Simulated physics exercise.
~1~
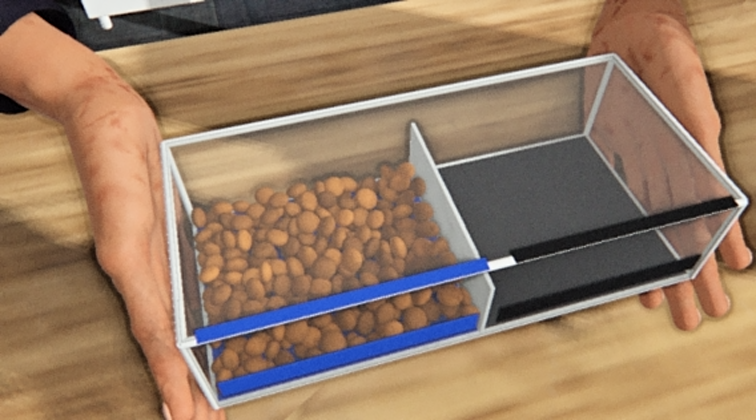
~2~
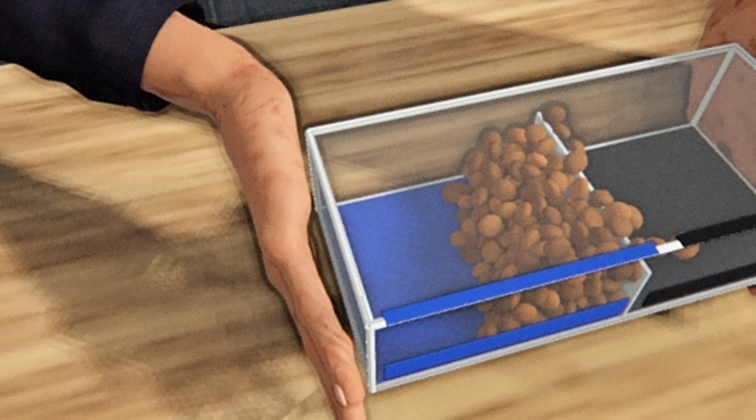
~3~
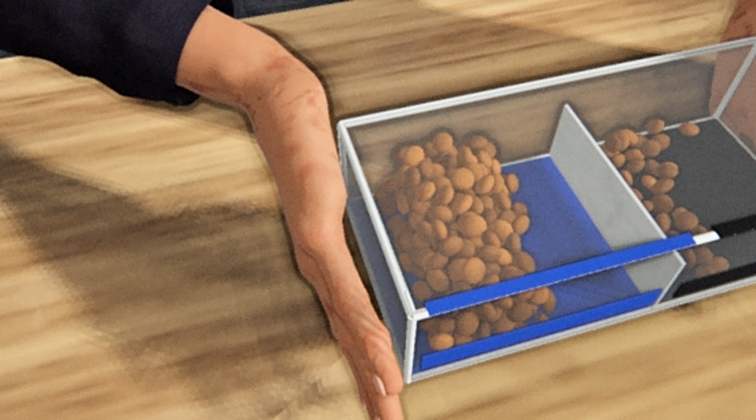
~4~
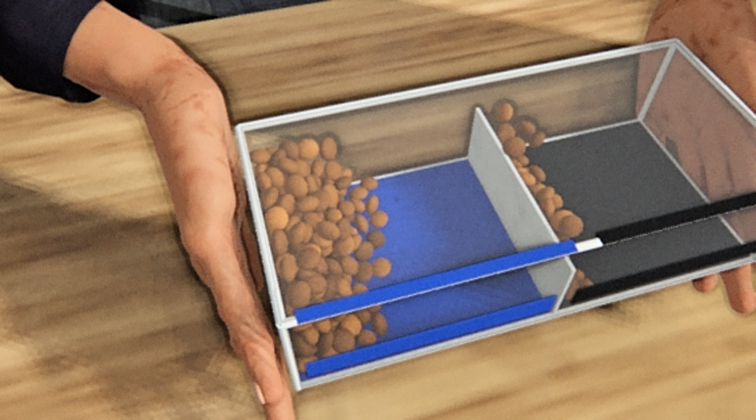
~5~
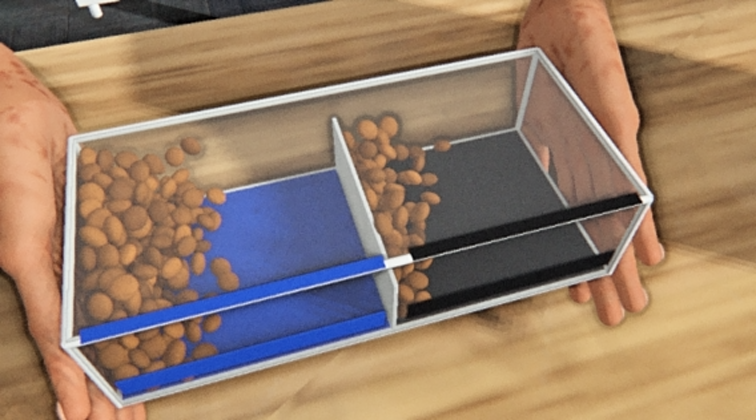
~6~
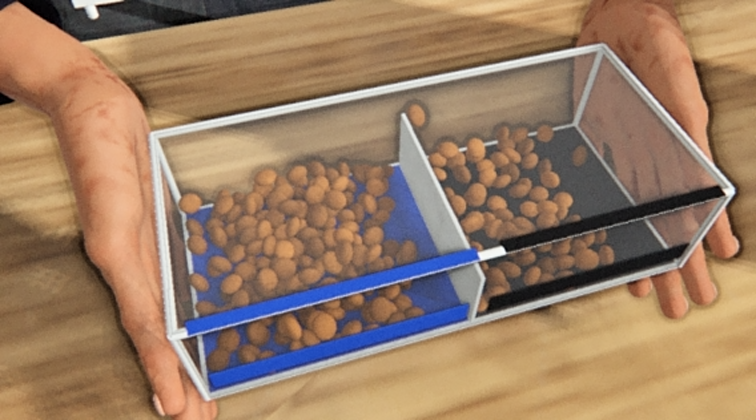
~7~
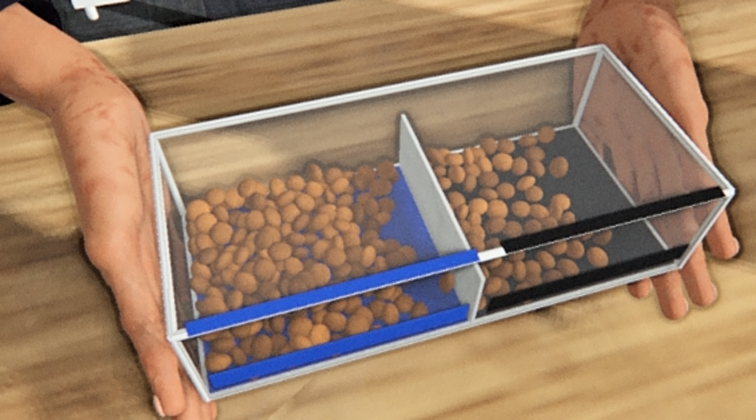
In this clip, two hands shake a clear, divided box from side to side, sending brown kibble heaped in the blue-floored left section over the partition into the black-floored right one, until the pieces lie spread across both, with more remaining on the blue side.
